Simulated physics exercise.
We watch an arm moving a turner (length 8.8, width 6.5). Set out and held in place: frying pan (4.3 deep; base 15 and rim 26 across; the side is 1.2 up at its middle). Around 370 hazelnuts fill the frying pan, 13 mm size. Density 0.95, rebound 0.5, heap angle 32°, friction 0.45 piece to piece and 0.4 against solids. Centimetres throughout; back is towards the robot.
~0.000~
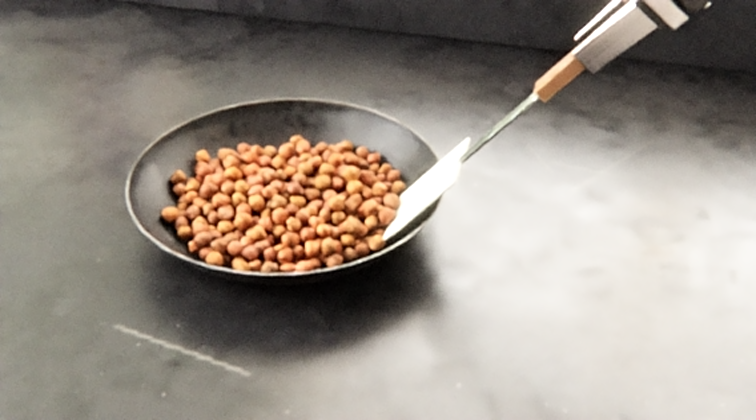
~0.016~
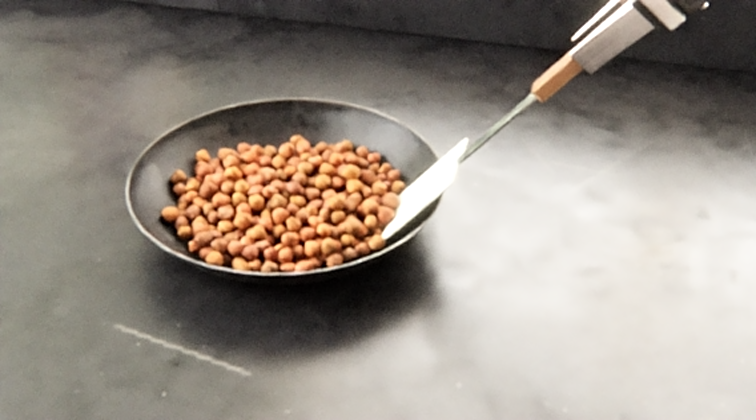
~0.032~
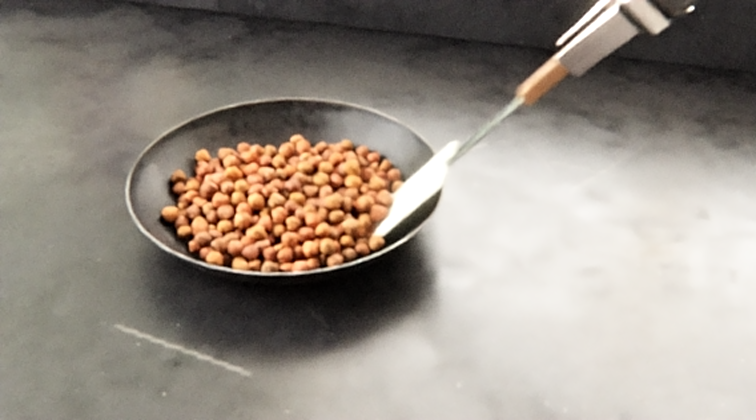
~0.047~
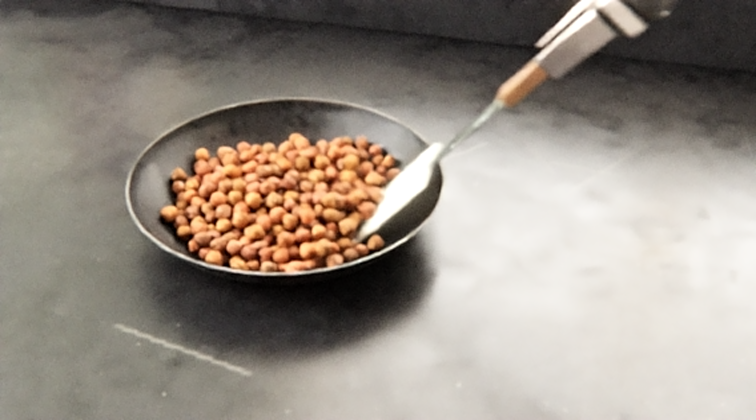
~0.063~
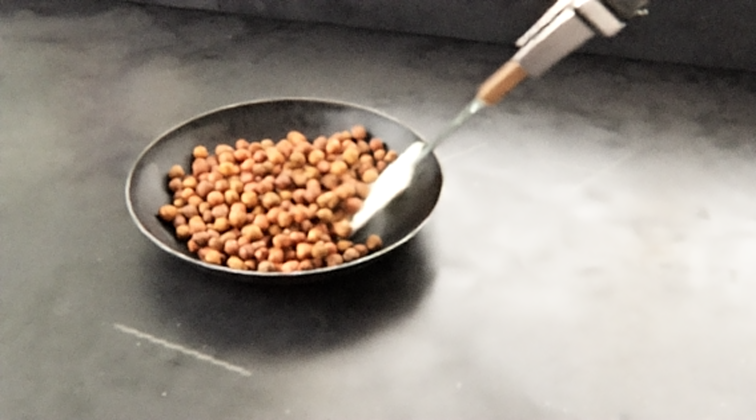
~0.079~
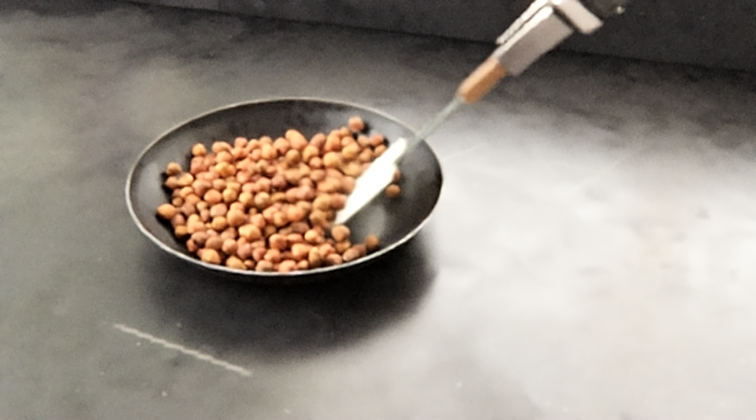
On a dark grey surface, a black frying pan filled with brown hazelnuts sits still while a robotic arm lowers a pale turner at its right side, then pushes the blade leftward through the nuts, bunching them toward the left.
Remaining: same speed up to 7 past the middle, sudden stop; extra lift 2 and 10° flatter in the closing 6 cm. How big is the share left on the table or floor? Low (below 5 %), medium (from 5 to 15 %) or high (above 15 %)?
Share on the table or floor: Medium (from 5 to 15 %).
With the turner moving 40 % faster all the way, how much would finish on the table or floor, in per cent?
In that case some 15 per cent.
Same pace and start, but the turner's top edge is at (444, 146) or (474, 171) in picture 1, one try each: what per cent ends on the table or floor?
Some 10 and 5 per cent.
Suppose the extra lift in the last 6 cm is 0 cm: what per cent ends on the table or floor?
About 0 per cent.
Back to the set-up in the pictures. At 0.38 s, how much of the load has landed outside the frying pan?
Roughly 8 per cent.
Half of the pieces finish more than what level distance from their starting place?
Some 3 cm.
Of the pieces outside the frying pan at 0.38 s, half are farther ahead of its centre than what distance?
Some 18 cm.
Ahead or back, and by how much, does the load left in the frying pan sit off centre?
Some 3.5 cm ahead.
After 0.12 s, sloping 51°, highest piece 6 above the table; 369 in the frying pan.
After 0.16 s, sloping 47°, highest piece 7 above the table; 369 in the frying pan.
After 0.38 s, sloping 41°, highest piece 5 above the table; 334 in the frying pan, 28 on the table or floor, 7 on the blade or in flight.
After 1.42 s, sloping 41°, highest piece 5 above the table; 331 in the frying pan, 38 on the table or floor.
At rest, 331 in the frying pan, 38 on the table or floor. That is 10 % on the table or floor.
